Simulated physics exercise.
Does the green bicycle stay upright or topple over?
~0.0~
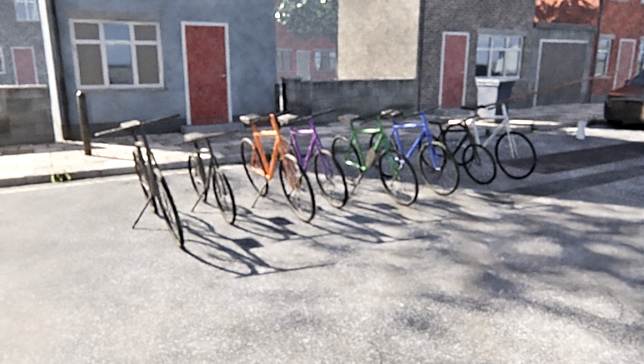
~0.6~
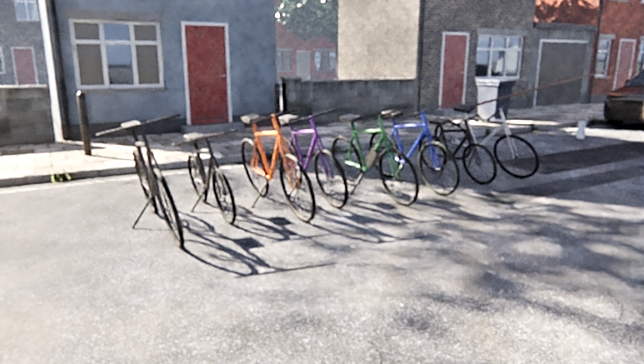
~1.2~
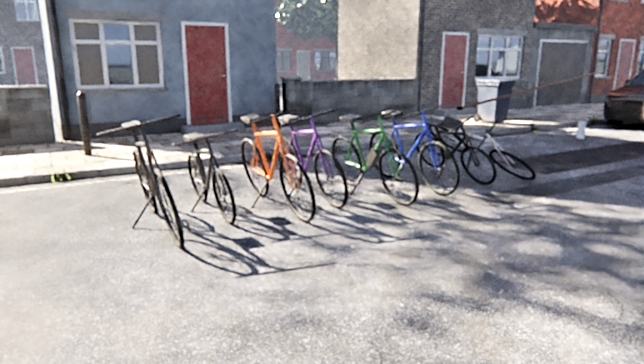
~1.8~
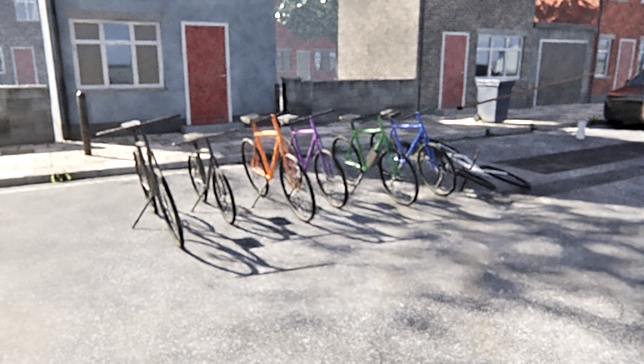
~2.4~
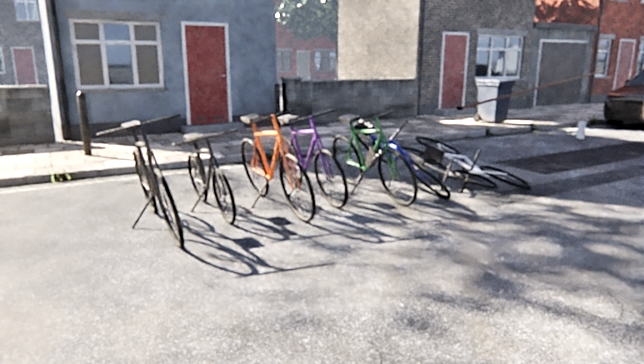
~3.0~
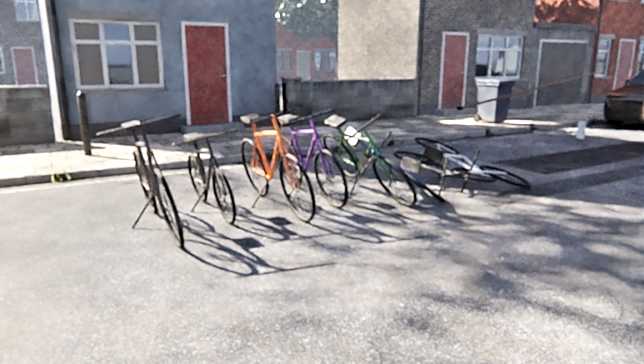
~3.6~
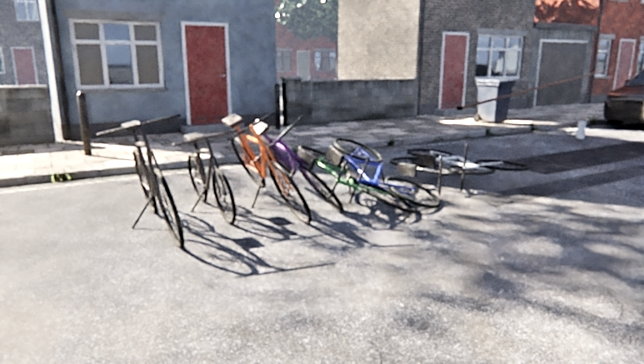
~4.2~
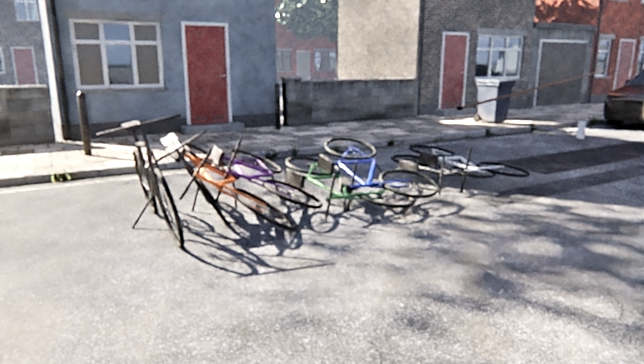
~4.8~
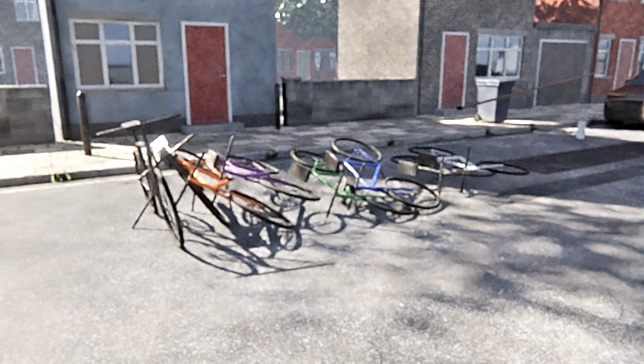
The green bicycle topples over, ending up tangled with the blue one on the ground.
We see a row of parked bicycles on a street in front of houses. Starting at the right end, they topple leftward one after another, through the blue, green, purple and orange ones, ending in a tangled heap with only the leftmost dark bicycle still standing.
